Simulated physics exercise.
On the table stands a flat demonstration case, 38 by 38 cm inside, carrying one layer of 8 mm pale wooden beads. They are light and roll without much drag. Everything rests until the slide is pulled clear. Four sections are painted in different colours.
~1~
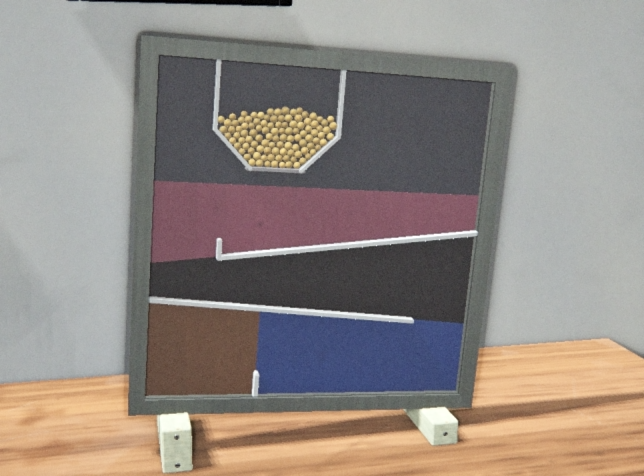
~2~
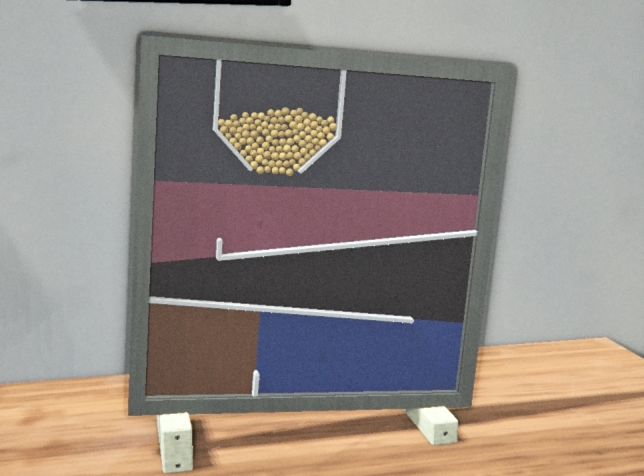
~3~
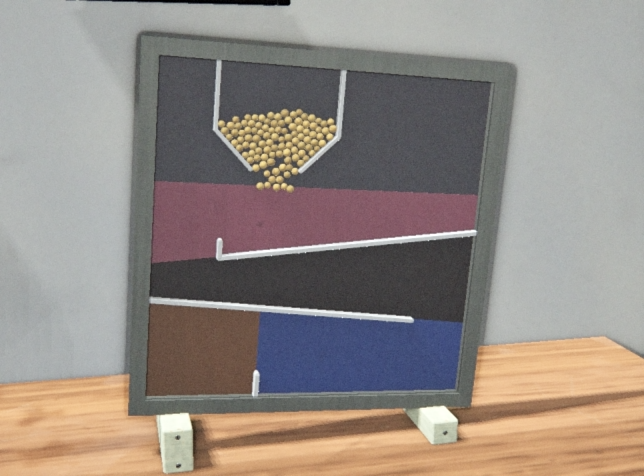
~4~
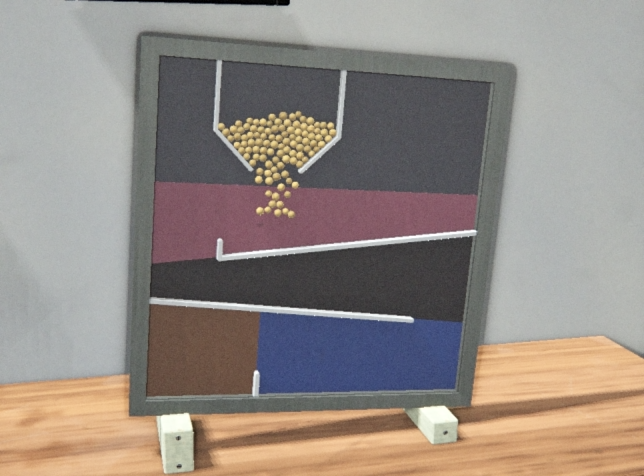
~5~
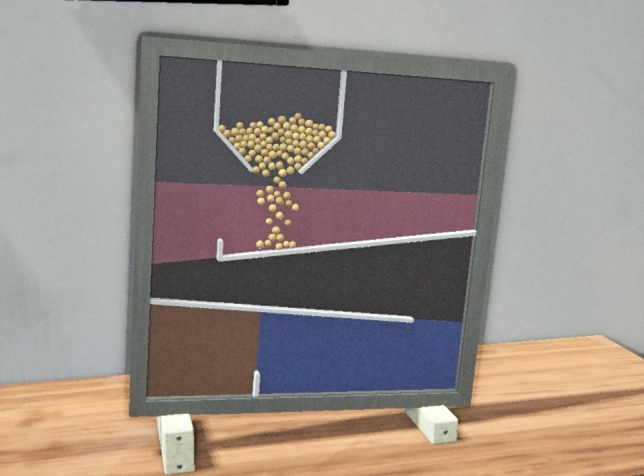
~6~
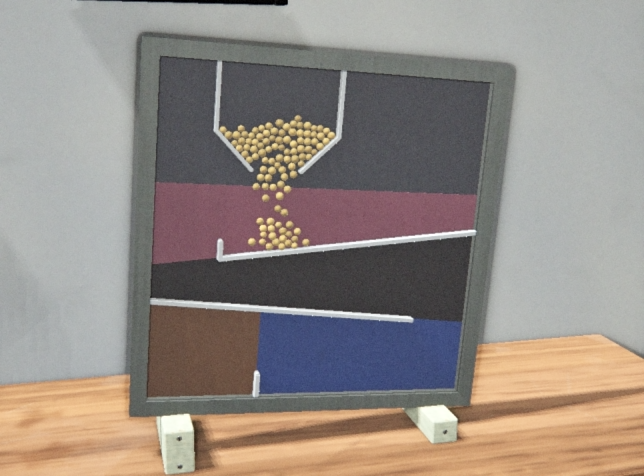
On a wooden table, the bottom of a white funnel in an upright framed case opened, and small golden beads dropped through the pink section and gathered on the sloping ledge below.
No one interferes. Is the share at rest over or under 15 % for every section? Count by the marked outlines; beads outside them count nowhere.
Pink section over, blue section under, black section under, brown section under 15 %.
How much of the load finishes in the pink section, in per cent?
Roughly 90 per cent.
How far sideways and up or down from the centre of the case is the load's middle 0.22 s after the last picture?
Some 5 cm left and 2 cm above.
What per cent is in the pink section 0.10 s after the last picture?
Roughly 60 per cent.
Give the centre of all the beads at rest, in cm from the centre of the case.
About 2 cm left and 1 cm below.
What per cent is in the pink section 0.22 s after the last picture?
Some 90 per cent.
Then, 0.10 s after the last picture, the beads' middle is 5 cm left of and 5 cm above the centre; pink 60 %.
Then, 0.22 s after the last picture, the beads' middle is 5 cm left of and 2 cm above the centre; pink 90 %.
Then, 0.45 s after the last picture, the beads' middle is 5 cm left of and level with the centre; pink 95 %, black 5 %.
At rest 2.8 s after the last picture, pink 90 %, blue 10 %, black 0 %, brown 0 %.
